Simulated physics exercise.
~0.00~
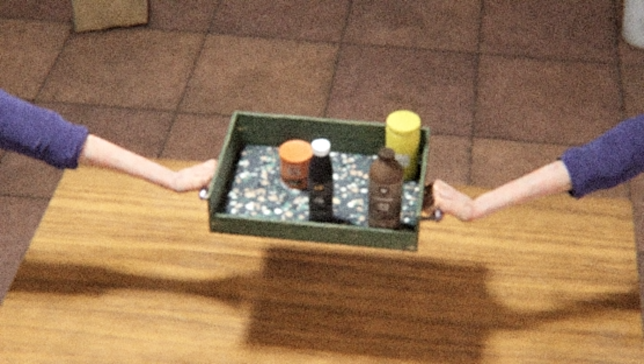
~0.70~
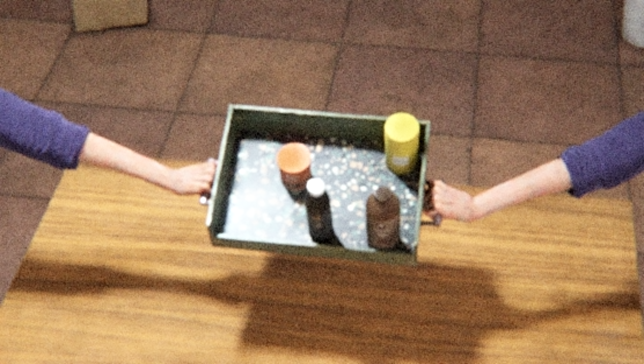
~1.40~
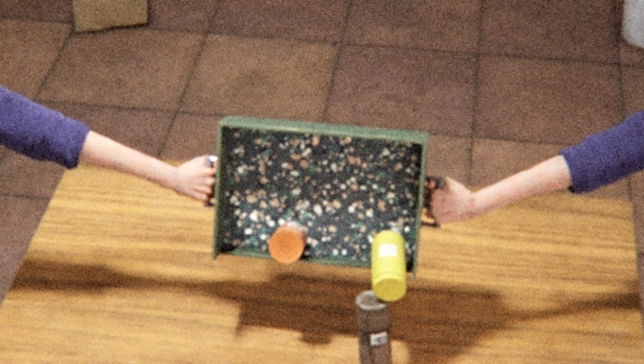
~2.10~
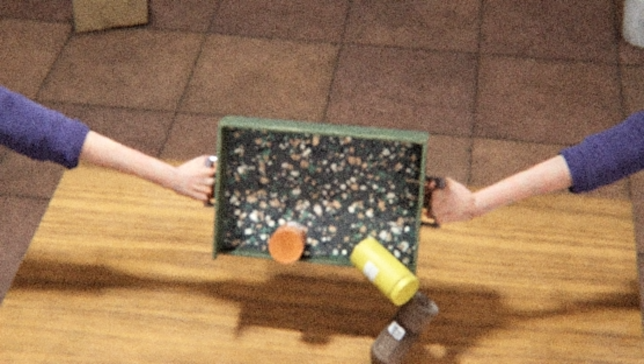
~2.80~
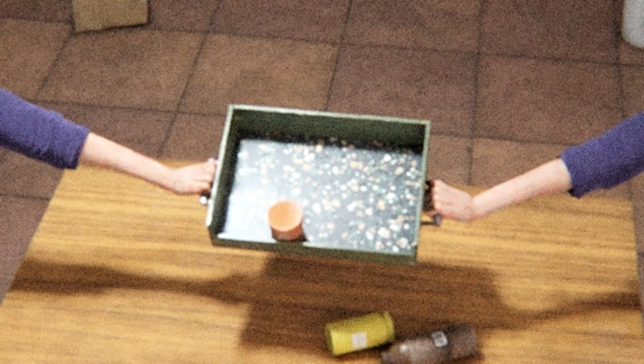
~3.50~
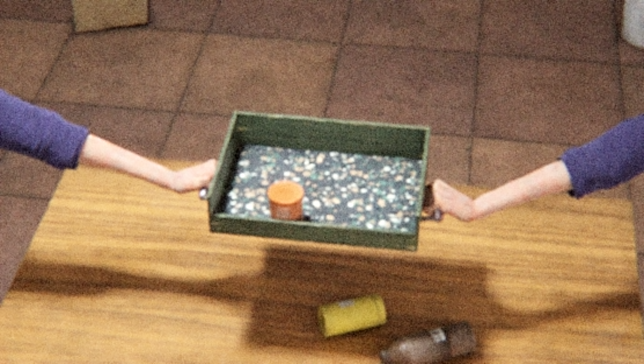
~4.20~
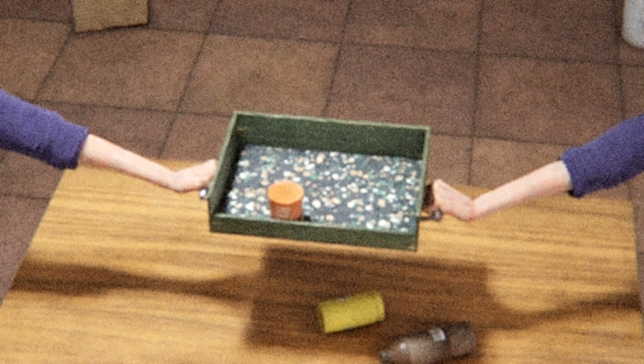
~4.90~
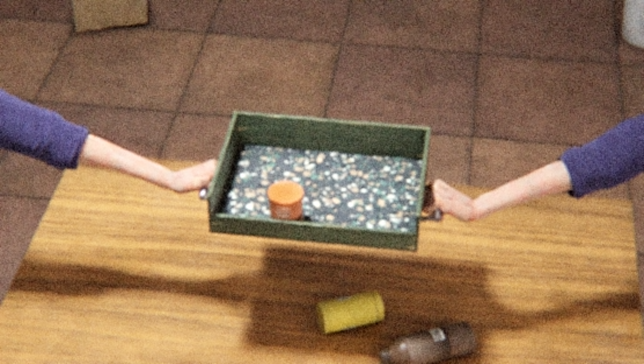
On a wooden table over a brown tiled floor, seen from above and in front, two purple-sleeved arms hold a green tray with a speckled bottom. Inside stand an orange tin on the left, a black bottle near the middle, and a brown bottle and yellow jar on the right. The hands tip the tray steeply toward the viewer, and the black bottle drops out of sight. The brown bottle falls out upside down, and the yellow jar topples over the near edge after it. The hands level the tray, leaving the orange tin upright inside, nearer the front, while the jar and brown bottle lie on the table.
